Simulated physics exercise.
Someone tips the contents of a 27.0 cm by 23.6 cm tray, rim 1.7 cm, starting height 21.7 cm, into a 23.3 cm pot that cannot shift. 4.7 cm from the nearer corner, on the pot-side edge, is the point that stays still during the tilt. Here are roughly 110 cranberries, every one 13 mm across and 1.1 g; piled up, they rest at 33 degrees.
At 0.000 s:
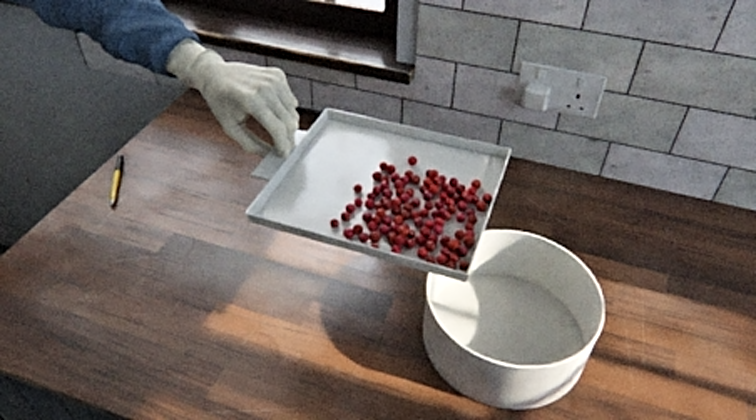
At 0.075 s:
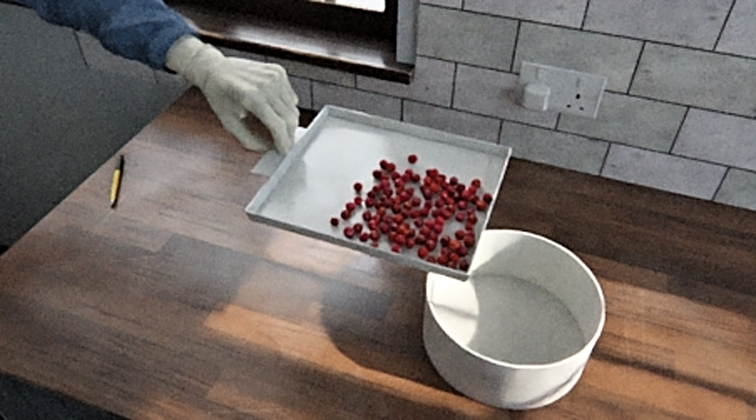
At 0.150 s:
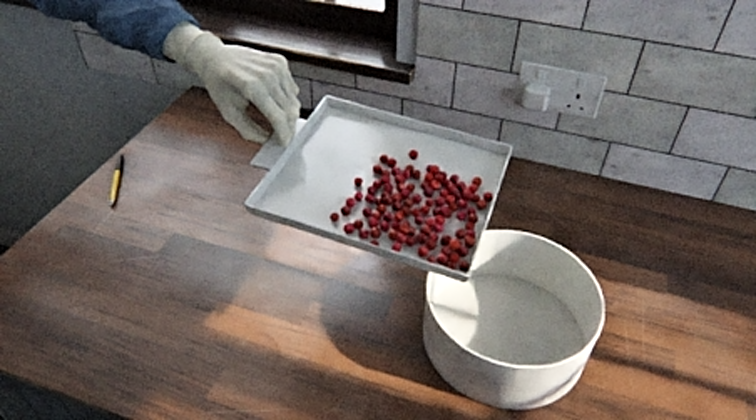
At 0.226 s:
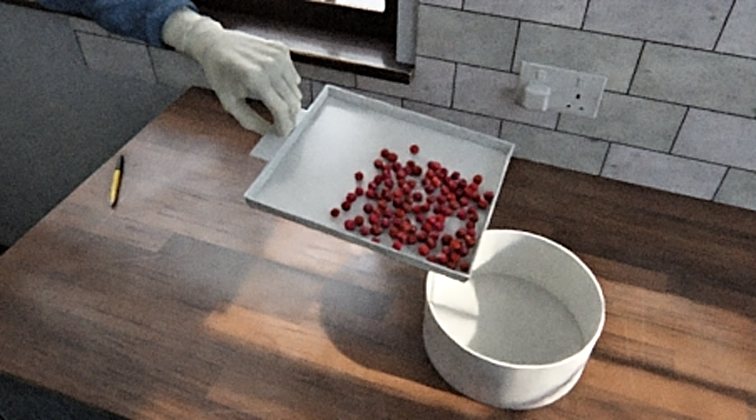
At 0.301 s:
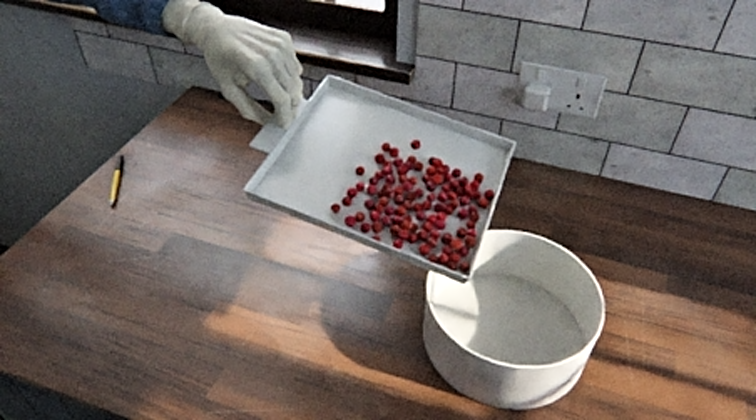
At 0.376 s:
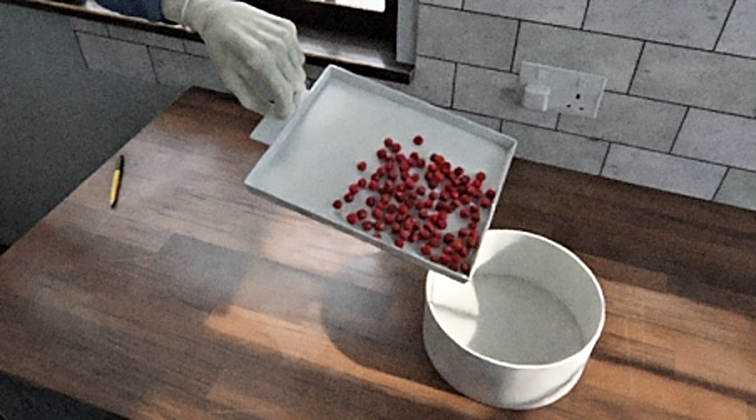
On a wooden kitchen worktop, a pale-gloved hand raises the left side of a tray of red cranberries beside a white pot.
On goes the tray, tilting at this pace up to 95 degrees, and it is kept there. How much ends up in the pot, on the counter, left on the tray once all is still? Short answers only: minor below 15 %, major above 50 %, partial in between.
Pot: Major, counter: Partial, left on the tray: Minor.
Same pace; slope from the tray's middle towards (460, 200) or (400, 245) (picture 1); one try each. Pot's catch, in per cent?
Roughly 90 per cent on the first try and 15 per cent on the second.
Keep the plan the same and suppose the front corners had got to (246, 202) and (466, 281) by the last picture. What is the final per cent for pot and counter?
The pot gets 15 and the counter 85.
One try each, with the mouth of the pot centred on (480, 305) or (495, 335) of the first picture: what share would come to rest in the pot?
I'd say some 90 per cent for the first and some 100 per cent for the second.
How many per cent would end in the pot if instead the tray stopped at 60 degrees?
I'd put it at close to 0 per cent.
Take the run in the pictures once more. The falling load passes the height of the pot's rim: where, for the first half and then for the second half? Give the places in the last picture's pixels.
Roughly (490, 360) to begin with, later roughly (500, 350).
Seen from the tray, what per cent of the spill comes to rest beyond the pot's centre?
Some 40 per cent.
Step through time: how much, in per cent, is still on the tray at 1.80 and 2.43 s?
First 100, then 10.
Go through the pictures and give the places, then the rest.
The first picture shows tray tilt 0 degrees, front corners at (249, 212) and (467, 272); middle of the pieces at (424, 213); pot at (514, 292).
The second picture shows tray tilt 1 degrees, front corners at (248, 210) and (467, 272); middle of the pieces at (424, 212).
The third picture shows tray tilt 4 degrees, front corners at (248, 203) and (467, 273), lowest corner right front; middle of the pieces at (425, 210).
The fourth picture shows tray tilt 7 degrees, front corners at (247, 196) and (468, 274), lowest corner right front; middle of the pieces at (426, 208).
The fifth picture shows tray tilt 11 degrees, front corners at (247, 189) and (468, 276), lowest corner right front; middle of the pieces at (427, 205).
The sixth picture shows tray tilt 14 degrees, front corners at (248, 182) and (469, 277), lowest corner right front; middle of the pieces at (429, 204); pot at (514, 292). The tray's pace is about 45 degrees a second.
Then, at 1.23 s, tilt 51 degrees; the tray holds 100 %, the pot 0 %.
After 1.80 s, tilt 77 degrees; the tray holds 100 %, the pot 0 %.
After 2.43 s, tilt 95 degrees; the tray holds 10 %, the pot 5 %.
In the end, at 3.5 s, pot 65 %, counter 35 %, tray 0 %.
